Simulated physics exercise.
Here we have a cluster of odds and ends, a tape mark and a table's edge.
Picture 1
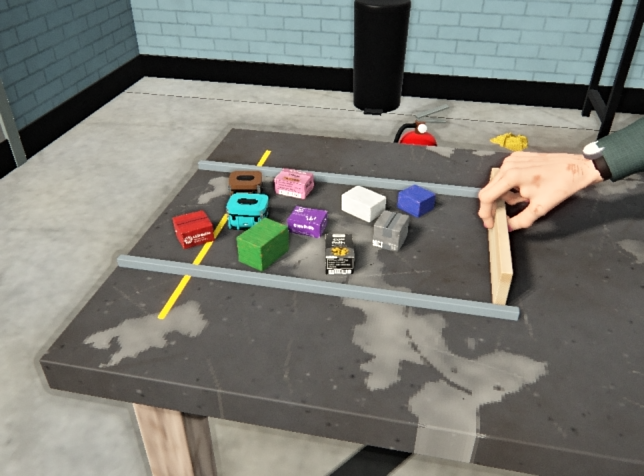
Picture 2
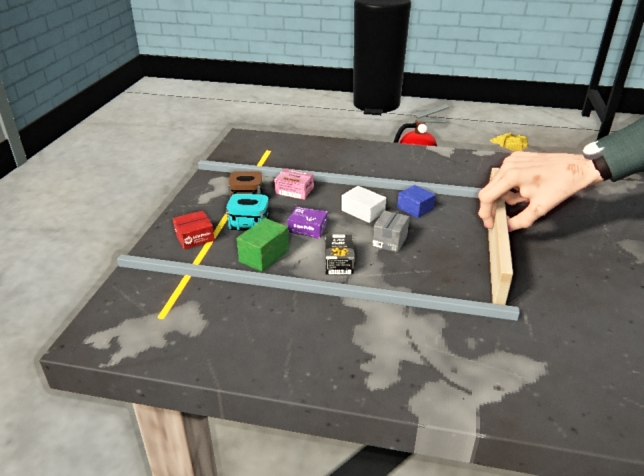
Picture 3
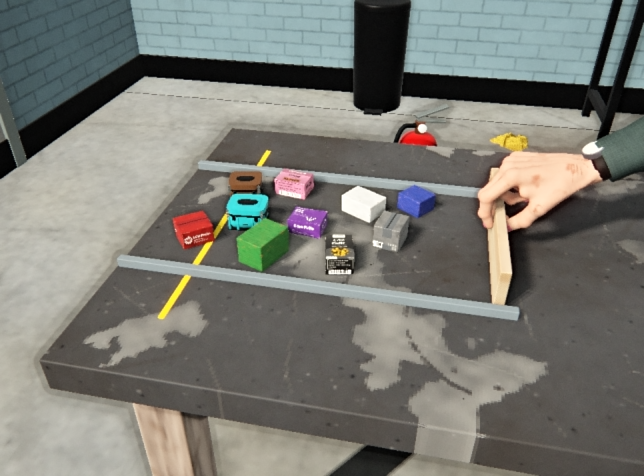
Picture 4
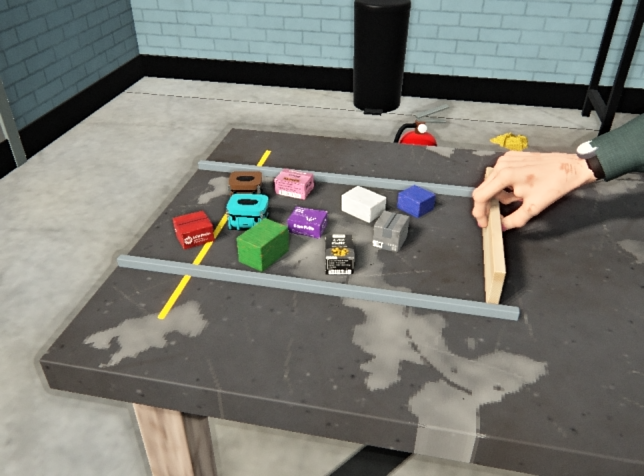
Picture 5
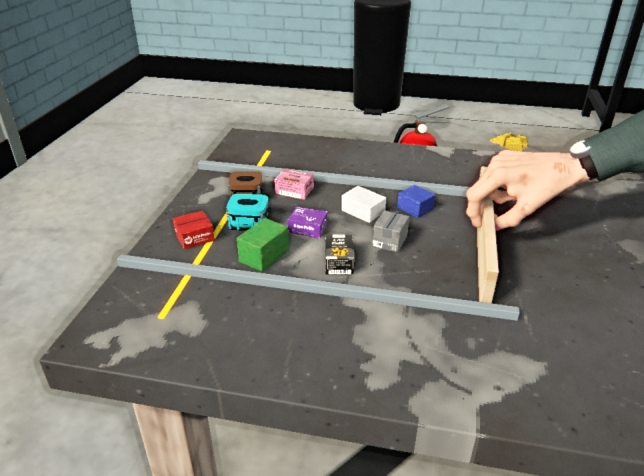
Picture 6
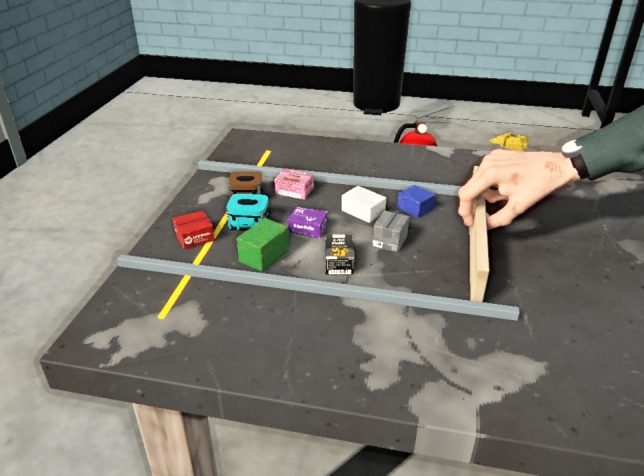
On a dark table, a hand slides a wooden board slightly left toward scattered blocks.
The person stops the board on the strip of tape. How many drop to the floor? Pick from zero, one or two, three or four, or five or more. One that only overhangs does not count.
In the end the number that fall off is one or two.
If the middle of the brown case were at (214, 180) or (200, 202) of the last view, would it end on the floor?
Place by place, it does not fall; tumbles off.
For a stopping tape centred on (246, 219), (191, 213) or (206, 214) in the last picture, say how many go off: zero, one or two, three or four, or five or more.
One after another: No fall at all; 5 or more; three to four.
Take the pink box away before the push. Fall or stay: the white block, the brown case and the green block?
The white block holds on, the brown case holds on, the green block remains up.
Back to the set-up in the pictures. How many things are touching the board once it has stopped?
In contact: 4.
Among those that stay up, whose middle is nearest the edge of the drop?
The brown case.
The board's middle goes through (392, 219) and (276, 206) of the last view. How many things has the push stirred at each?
At the one place 3, at the other 10.
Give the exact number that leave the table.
In all, 2 of them.
A little later, none off yet; red box at rest near (194, 230); brown case at rest near (246, 187); turquoise case at rest near (249, 212).
When it is over, the number that fall off is one or two; down, turquoise case and red box.
